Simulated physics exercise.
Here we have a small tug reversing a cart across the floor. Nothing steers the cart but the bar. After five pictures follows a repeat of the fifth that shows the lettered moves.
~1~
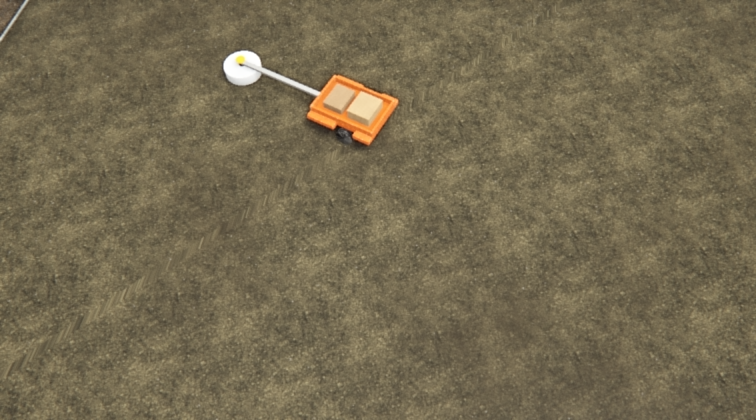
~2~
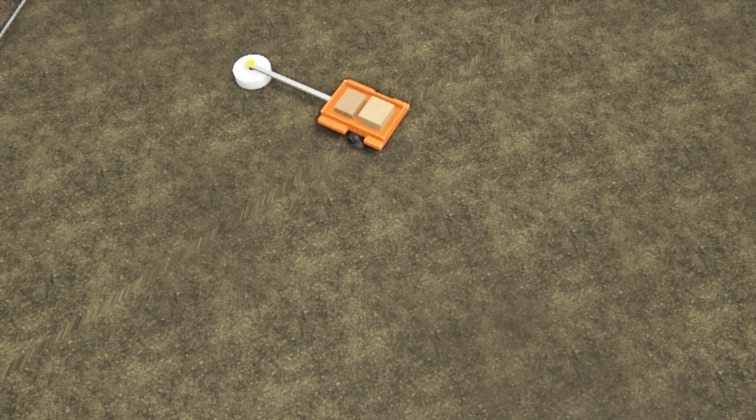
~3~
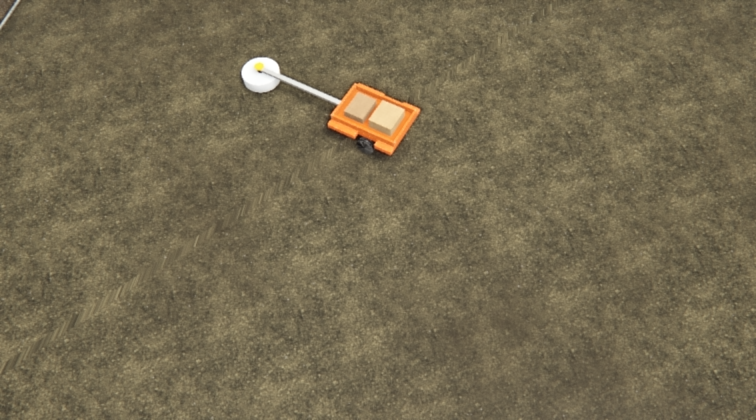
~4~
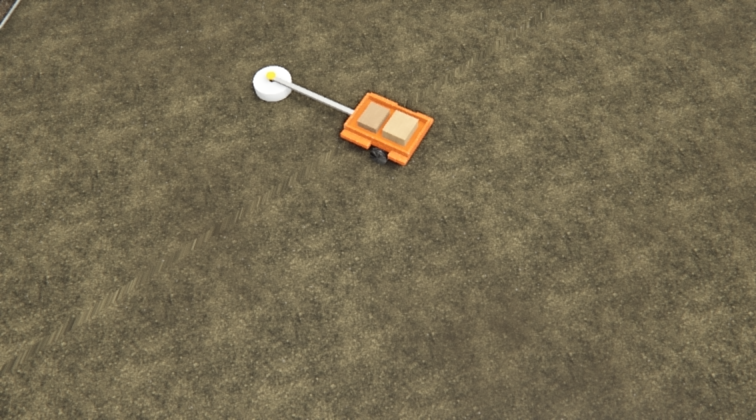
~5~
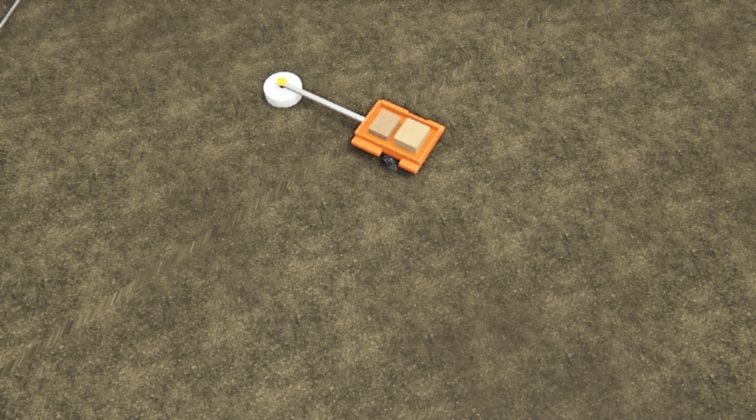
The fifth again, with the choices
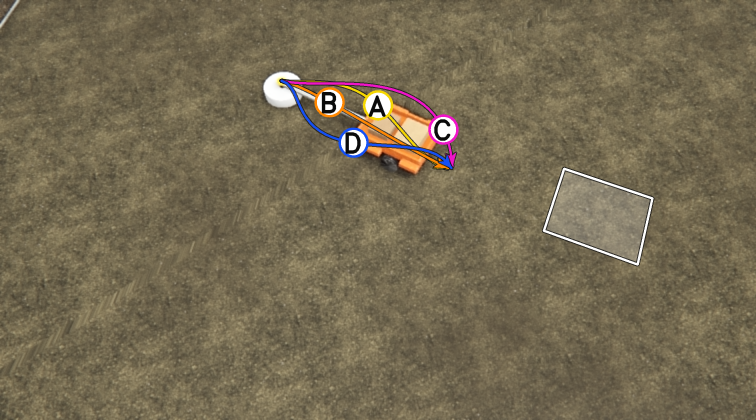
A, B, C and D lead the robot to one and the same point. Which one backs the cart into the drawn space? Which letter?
Choose route B.
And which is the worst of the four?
Route C.
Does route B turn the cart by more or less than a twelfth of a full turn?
Less.
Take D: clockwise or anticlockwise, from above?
Anticlockwise.
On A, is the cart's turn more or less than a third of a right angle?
Less than that.
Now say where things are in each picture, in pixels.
In the first picture, robot (243, 66); orange cart (353, 107).
In the second picture, robot (252, 70); orange cart (364, 112).
In the third picture, robot (261, 73); orange cart (374, 117).
In the fourth picture, robot (273, 82); orange cart (387, 126).
In the fifth picture, robot (283, 88); orange cart (398, 134).
On the marked copy, A from (282, 81) via (373, 101) to (448, 169); B from (282, 81) via (365, 122) to (448, 168); C from (282, 81) via (394, 90) to (452, 166); D from (282, 81) via (346, 141) to (452, 168); the bay at (599, 214).
Following B. Soon after the start, robot (340, 115), cart (464, 164).
Later, robot (397, 148), cart (535, 194).
In the end, robot (451, 177), cart (600, 218); the cart stands in the bay.
As for the rest, A leaves the cart at (582, 256), out of the bay; C leaves the cart at (550, 287), out of the bay; D leaves the cart at (600, 174), out of the bay.
